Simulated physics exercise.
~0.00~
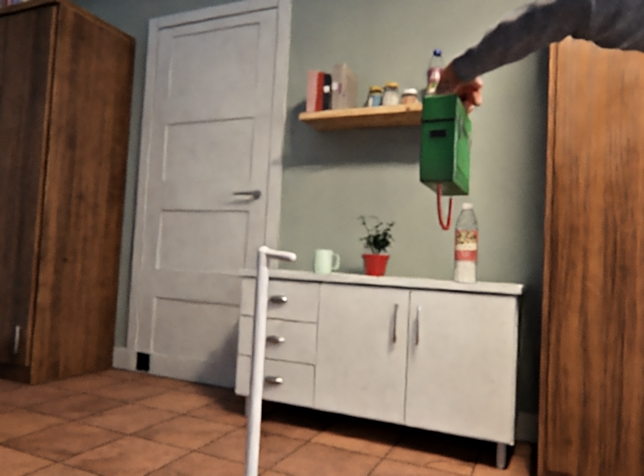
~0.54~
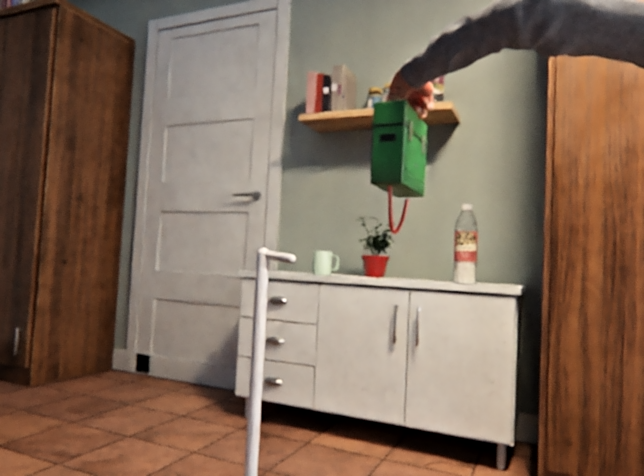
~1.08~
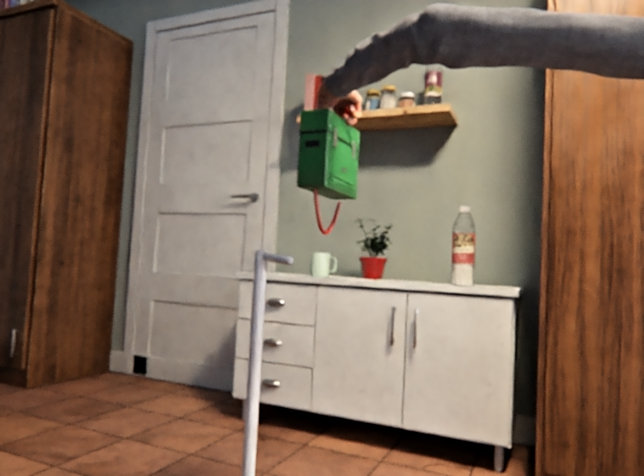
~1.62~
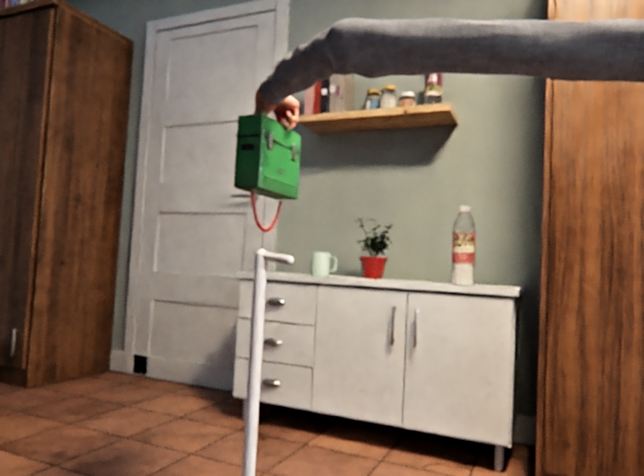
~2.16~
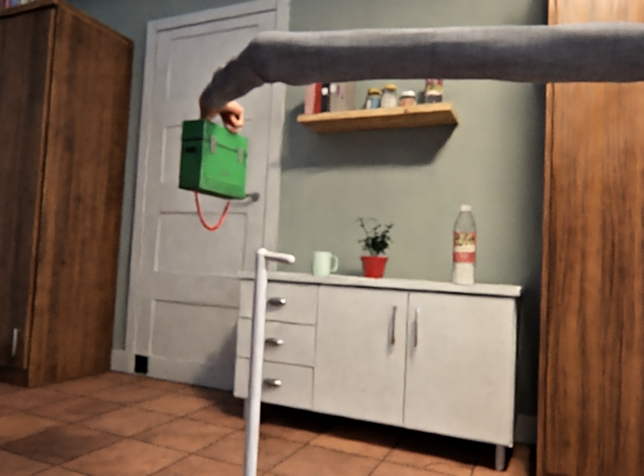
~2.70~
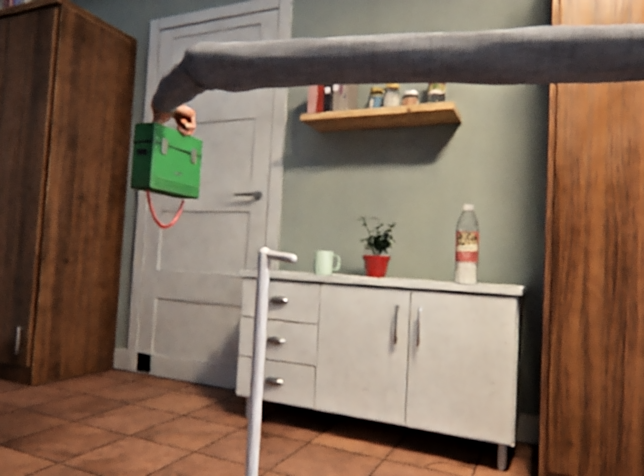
A hand carrying a green case with a hanging red loop leftward across a room, passing above and beyond a white post.
